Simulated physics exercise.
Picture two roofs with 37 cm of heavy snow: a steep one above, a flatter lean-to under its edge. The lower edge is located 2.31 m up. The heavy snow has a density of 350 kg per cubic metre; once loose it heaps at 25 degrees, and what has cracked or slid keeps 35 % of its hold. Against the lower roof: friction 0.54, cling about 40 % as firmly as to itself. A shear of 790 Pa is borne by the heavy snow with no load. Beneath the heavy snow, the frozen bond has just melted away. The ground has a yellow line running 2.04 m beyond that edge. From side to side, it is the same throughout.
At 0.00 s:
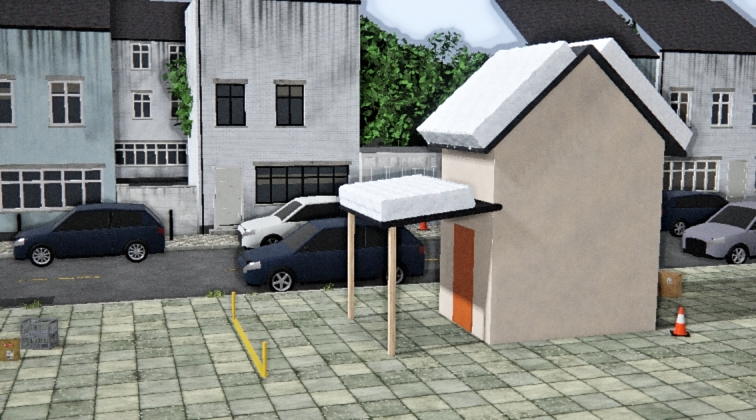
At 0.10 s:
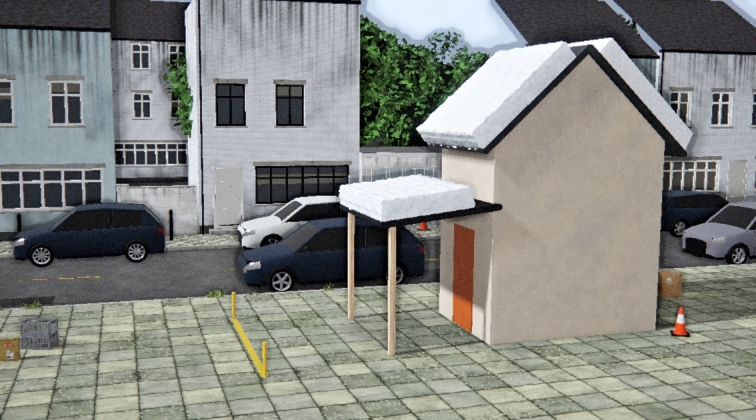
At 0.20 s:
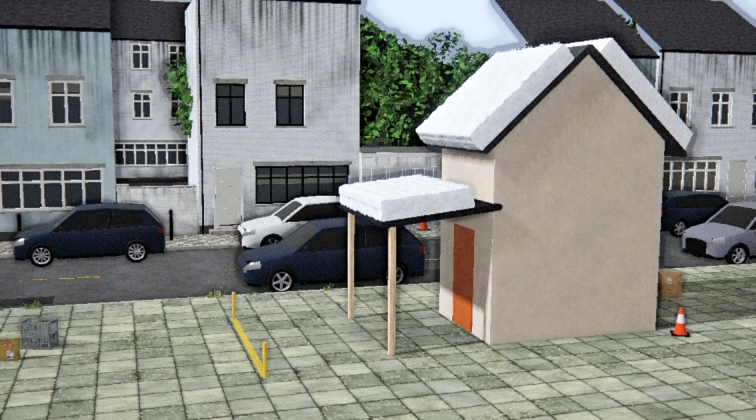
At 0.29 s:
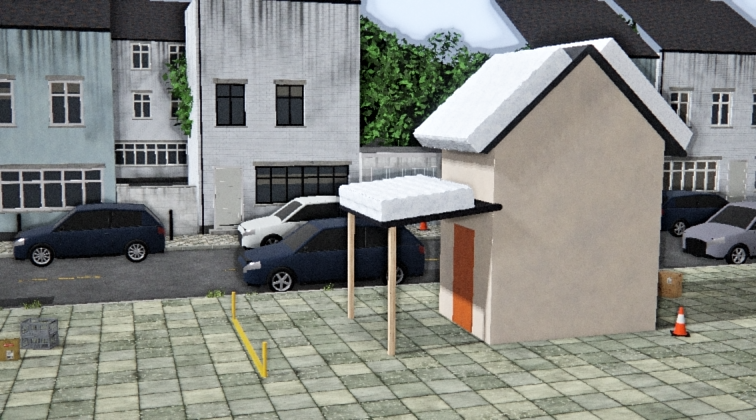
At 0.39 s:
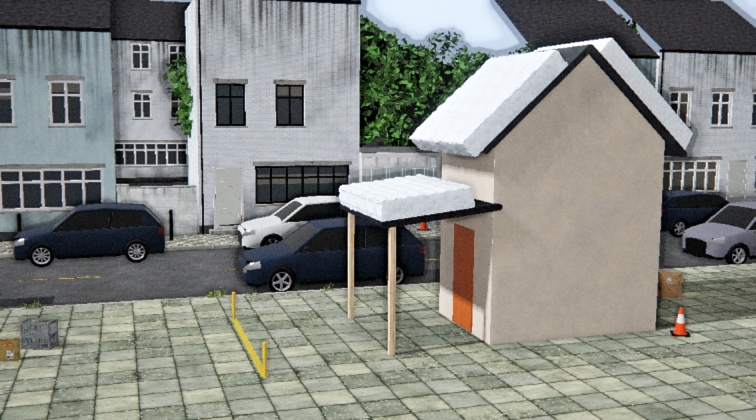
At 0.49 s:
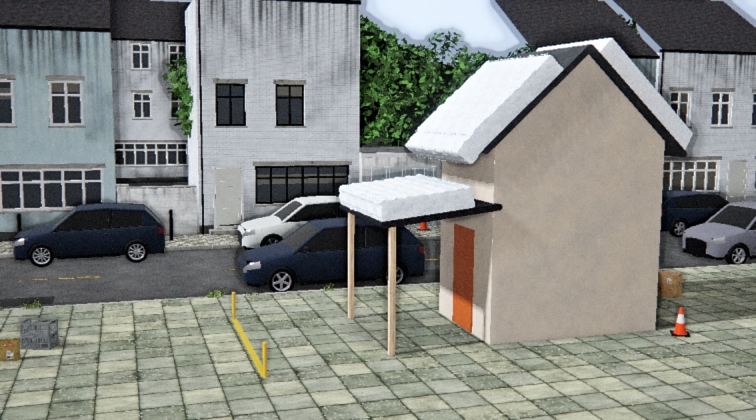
On a paved square beside a street of weathered white and pale blue houses with parked cars, the view looks slightly down from a fixed position. A small beige building with an orange-brown door stands right of centre, thick snow on its steep roof and on the flat post-held canopy at left. The upper left snow slab slides slowly down the slope, gradually gaining speed, while everything else stays still.
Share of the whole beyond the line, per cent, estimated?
Near 0 %.
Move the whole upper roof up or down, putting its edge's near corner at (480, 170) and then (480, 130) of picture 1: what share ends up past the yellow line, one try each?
Roughly 0 per cent first and 3 per cent second.
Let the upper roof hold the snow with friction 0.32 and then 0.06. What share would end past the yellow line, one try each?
First try 1 per cent, second try 4 per cent.
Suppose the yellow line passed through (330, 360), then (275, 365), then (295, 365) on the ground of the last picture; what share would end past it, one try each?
6 %, 0 %, 0 %.
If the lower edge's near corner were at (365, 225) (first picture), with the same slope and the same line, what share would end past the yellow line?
In that case some 0 per cent.
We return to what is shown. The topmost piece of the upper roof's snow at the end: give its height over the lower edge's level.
Some 0.9 m.
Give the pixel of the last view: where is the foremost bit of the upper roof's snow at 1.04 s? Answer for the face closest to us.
Position: About (419, 186).
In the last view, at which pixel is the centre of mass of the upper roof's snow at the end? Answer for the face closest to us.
It sits close to (423, 220) in the last view.
By 1.04 s, none is below the lower edge and 0 % is past the line.
By 1.70 s, none is below the lower edge and 0 % is past the line.
By 2.35 s, 16 % is below the lower edge and 0 % is past the line.
By 3.00 s, 17 % is below the lower edge and 0 % is past the line.
By 6.00 s, at the end, 19 % is below the lower edge and 0 % is past the line.
